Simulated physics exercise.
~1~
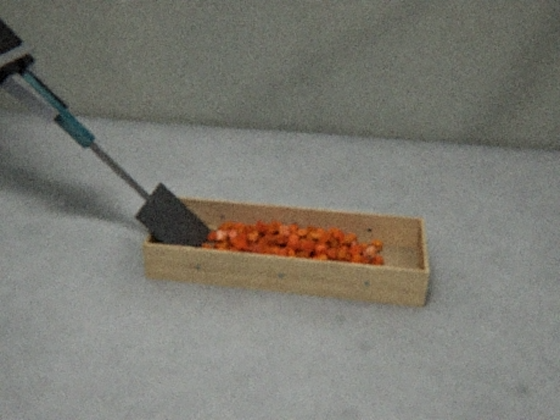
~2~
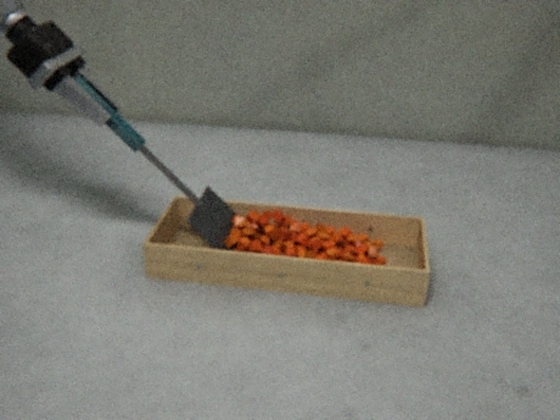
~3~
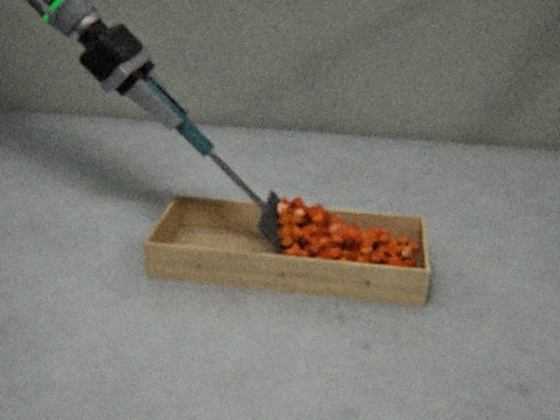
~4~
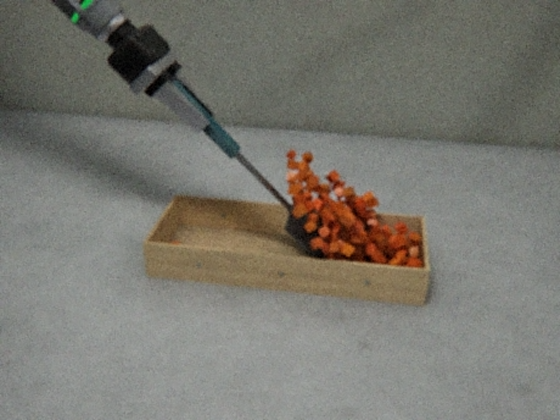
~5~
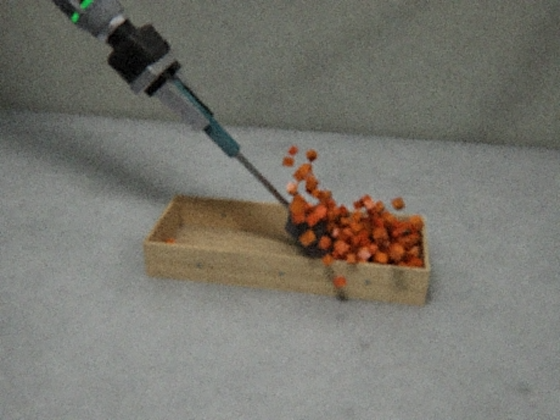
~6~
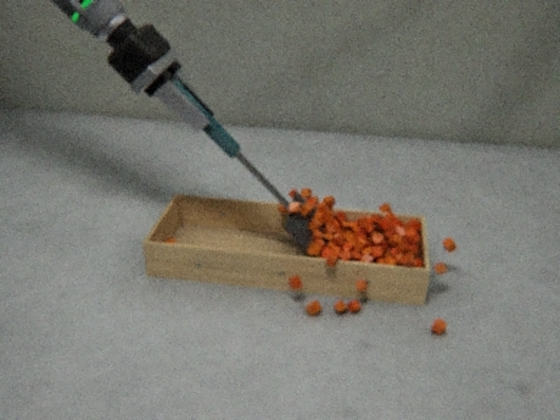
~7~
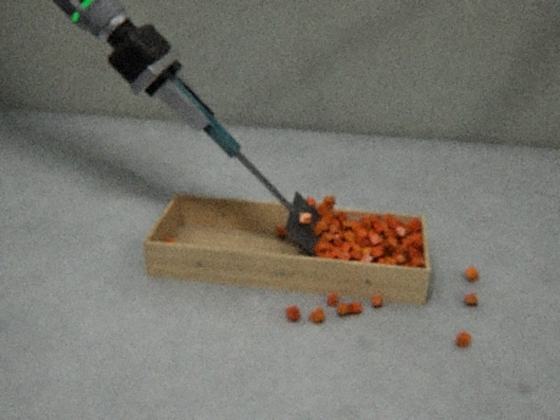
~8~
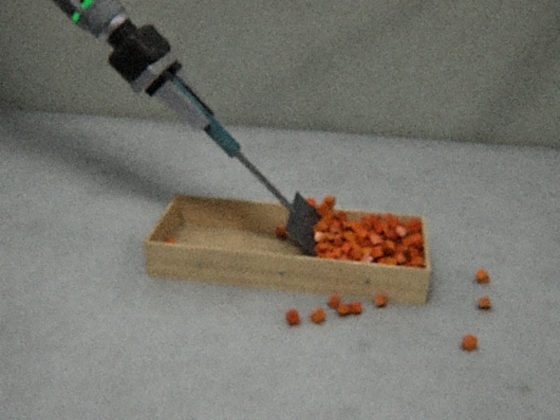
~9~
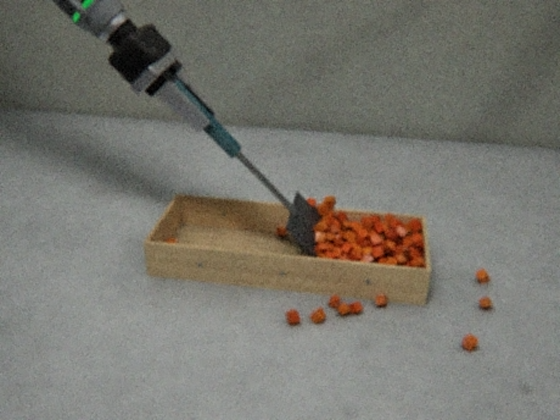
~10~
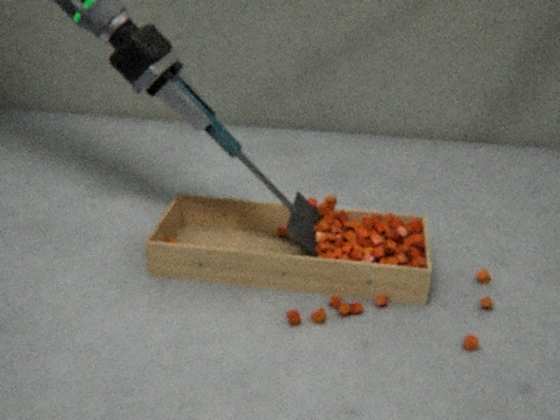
Orange vegetable dice being pushed right along a wooden trough by a robot-held paddle, flying up, a few spilling onto the table.
